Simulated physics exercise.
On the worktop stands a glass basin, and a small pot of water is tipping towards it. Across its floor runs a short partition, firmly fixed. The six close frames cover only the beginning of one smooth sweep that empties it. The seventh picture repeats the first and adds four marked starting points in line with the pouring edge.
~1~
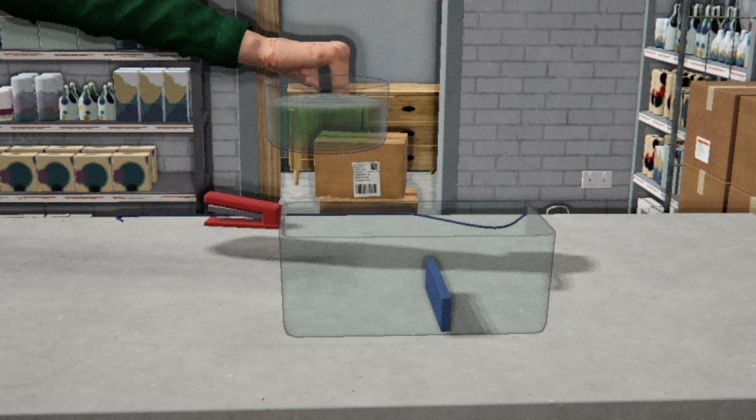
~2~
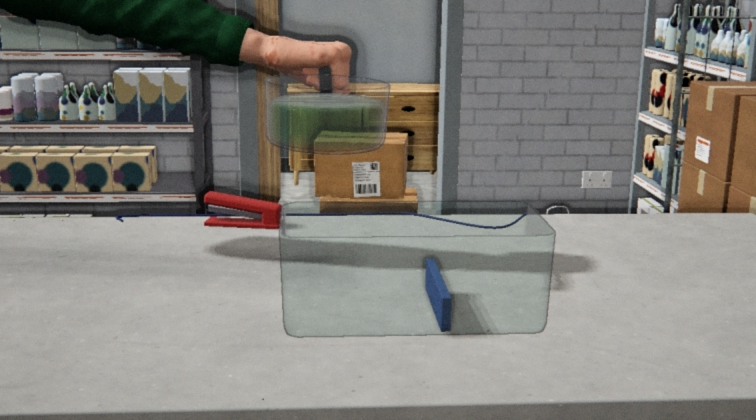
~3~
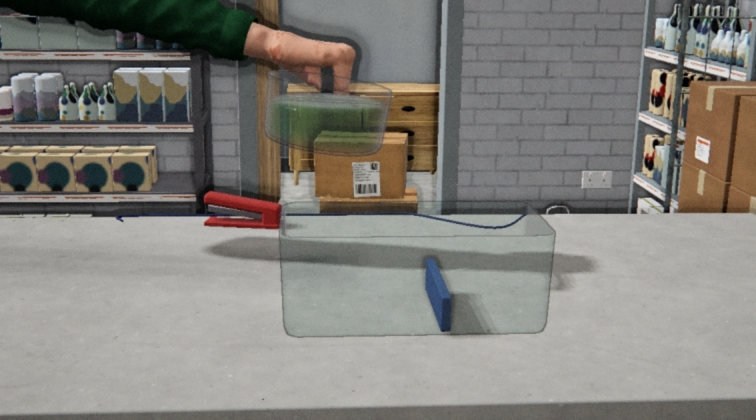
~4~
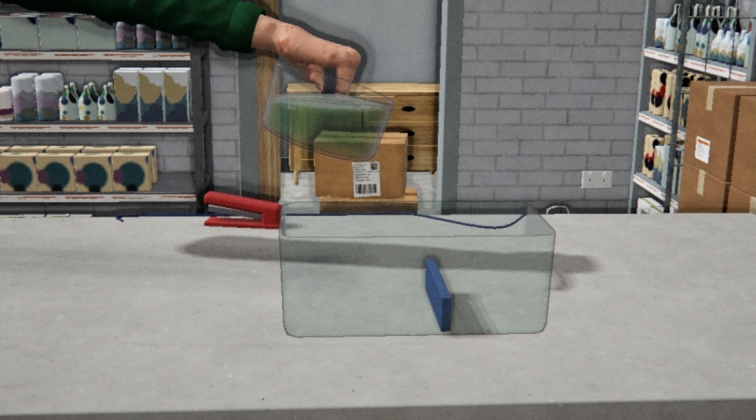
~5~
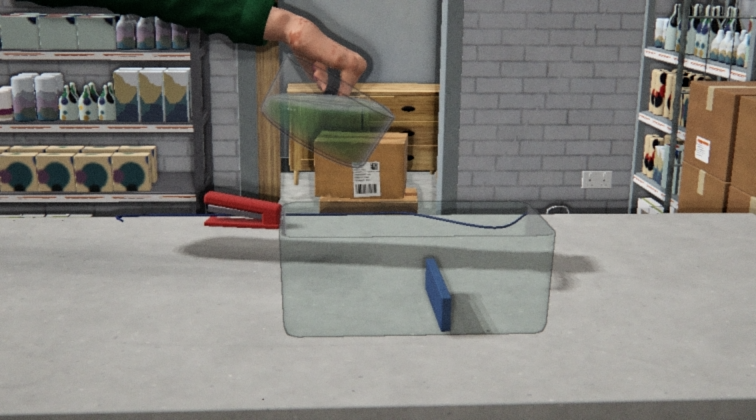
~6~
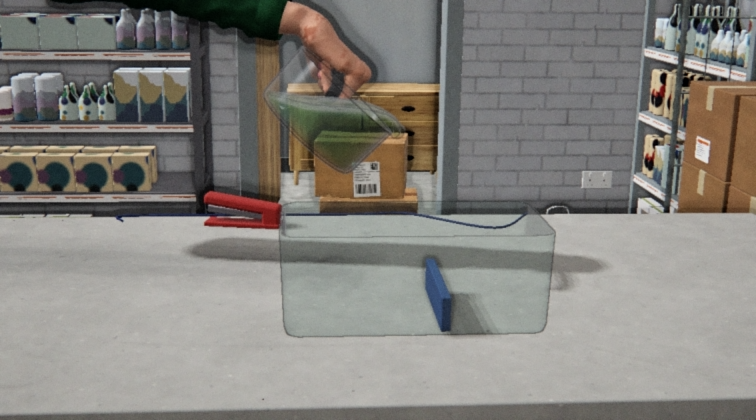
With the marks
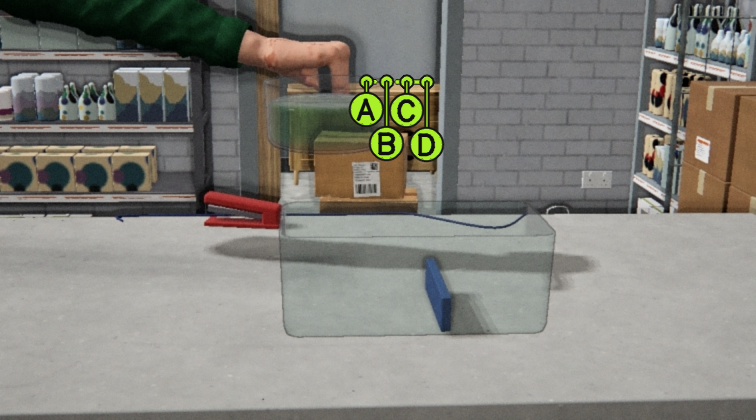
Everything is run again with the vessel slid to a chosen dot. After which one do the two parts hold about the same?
Dot C.
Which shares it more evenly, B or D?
The answer is B.
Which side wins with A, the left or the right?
More ends on the left.
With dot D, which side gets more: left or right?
More ends on the right.
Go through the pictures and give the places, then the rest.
The first picture shows upright, lip at (386, 81); basin from (283, 335) to (546, 331); top of the wall at (438, 277); nothing has left yet.
The second picture shows tipped about 2°, lip at (387, 84); nothing has left yet.
The third picture shows tipped about 8°, lip at (390, 90); nothing has left yet.
The fourth picture shows tipped about 18°, lip at (392, 101); nothing has left yet.
The fifth picture shows tipped about 30°, lip at (393, 115); water is over the lip, down to (393, 115).
The sixth picture shows tipped about 43°, lip at (390, 130); water is over the lip, down to (396, 136).
On the marked copy, A at (366, 81); B at (386, 81); C at (406, 82); D at (426, 82).
If A is chosen, about 94 % ends left of the wall and 4 % right of it.
If B is chosen, about 70 % ends left of the wall and 27 % right of it.
If C is chosen, about 46 % ends left of the wall and 53 % right of it.
If D is chosen, about 19 % ends left of the wall and 79 % right of it.
